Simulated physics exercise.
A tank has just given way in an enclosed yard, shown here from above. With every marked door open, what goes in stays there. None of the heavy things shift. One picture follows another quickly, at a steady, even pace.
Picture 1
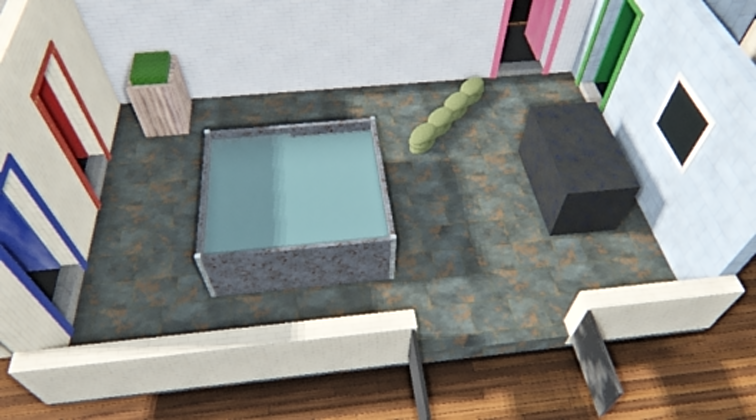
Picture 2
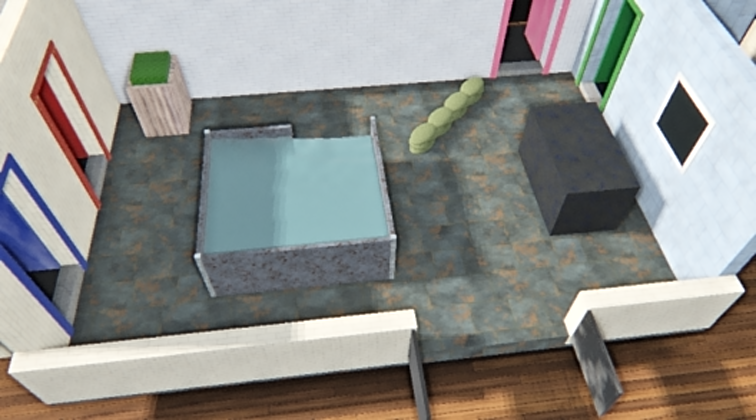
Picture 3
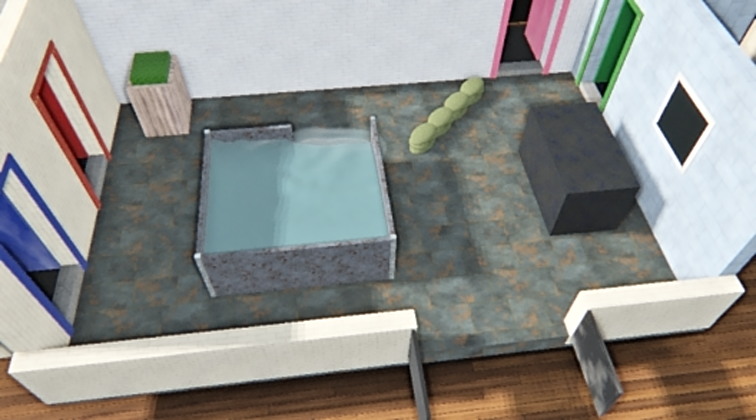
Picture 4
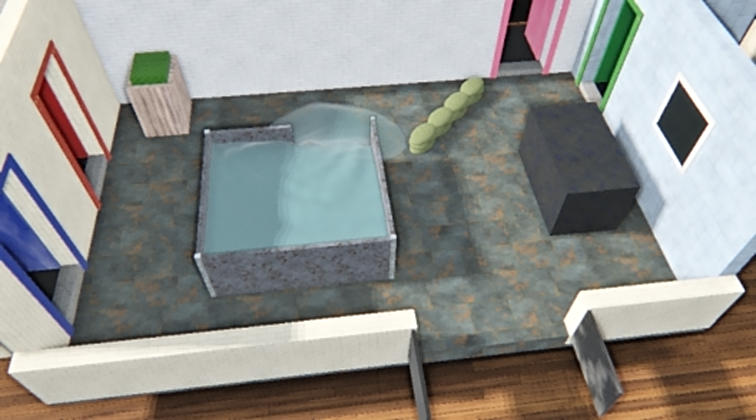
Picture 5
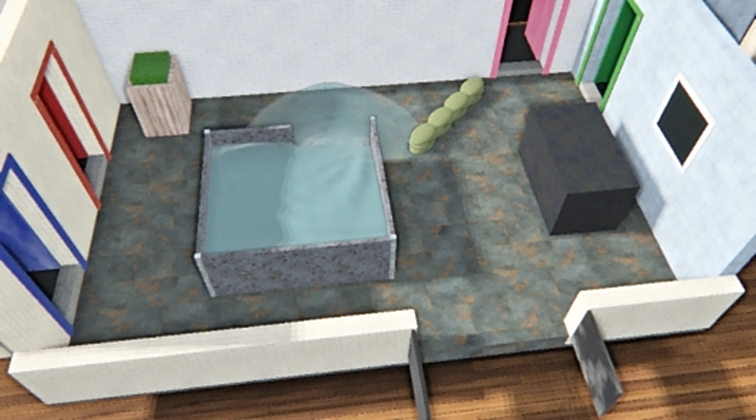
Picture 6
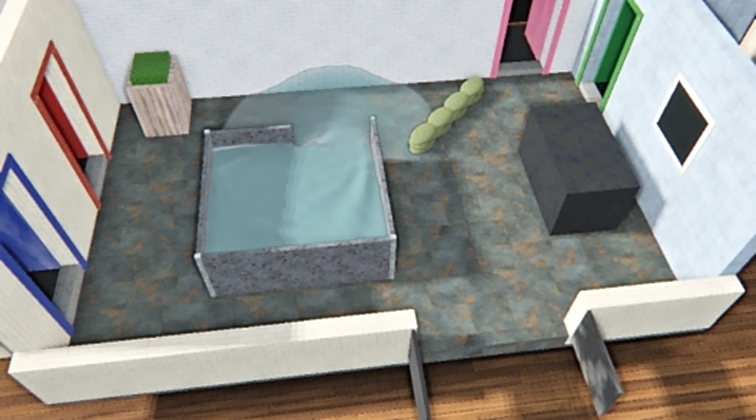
Water pouring through a gap in the far wall of a stone tank and fanning out across an enclosed yard's floor.
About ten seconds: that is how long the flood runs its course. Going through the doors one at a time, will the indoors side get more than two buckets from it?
Pink door: Two buckets at most; red door: Two buckets at most; green door: More than two buckets; blue door: Two buckets at most.
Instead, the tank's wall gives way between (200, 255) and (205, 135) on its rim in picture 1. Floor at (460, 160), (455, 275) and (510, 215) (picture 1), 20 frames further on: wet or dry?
Going in your order, I'd say still bare, then drenched, then still bare.
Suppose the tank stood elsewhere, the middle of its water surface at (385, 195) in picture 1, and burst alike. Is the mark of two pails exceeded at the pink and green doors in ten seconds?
Result: Pink tops the limit; green tops the limit.
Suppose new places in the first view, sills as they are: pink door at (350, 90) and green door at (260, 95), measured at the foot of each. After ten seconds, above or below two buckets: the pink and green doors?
In short: Pink door passes that mark, green door takes more.
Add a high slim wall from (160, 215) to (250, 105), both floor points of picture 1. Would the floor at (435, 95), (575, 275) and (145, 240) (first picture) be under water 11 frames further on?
Taking the points in the order given, they are inundated, high and dry and high and dry.
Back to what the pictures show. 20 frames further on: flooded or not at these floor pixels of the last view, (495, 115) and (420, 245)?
The first is inundated, the second spared.
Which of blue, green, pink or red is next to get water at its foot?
If you ask me, it's the pink one.
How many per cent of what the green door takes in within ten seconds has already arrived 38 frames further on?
Share at that point: Roughly 95 %.
A moment on, water covers 20 % of the floor; the pink door wet at the sill, nothing in, the red door not reached, the green door not reached, the blue door not reached.
Next, water covers 35 % of the floor; the pink door wet at the sill, nothing in, the red door not reached, the green door under two buckets in, the blue door not reached.
Then, water covers 65 % of the floor; the pink door under two buckets in, the red door wet at the sill, nothing in, the green door far over two buckets in, the blue door wet at the sill, nothing in.
Later, water covers 90 % of the floor; the pink door under two buckets in, the red door wet at the sill, nothing in, the green door far over two buckets in, the blue door wet at the sill, nothing in.
In the end, water covers 95 % of the floor; the pink door under two buckets in, the red door wet at the sill, nothing in, the green door far over two buckets in, the blue door wet at the sill, nothing in.
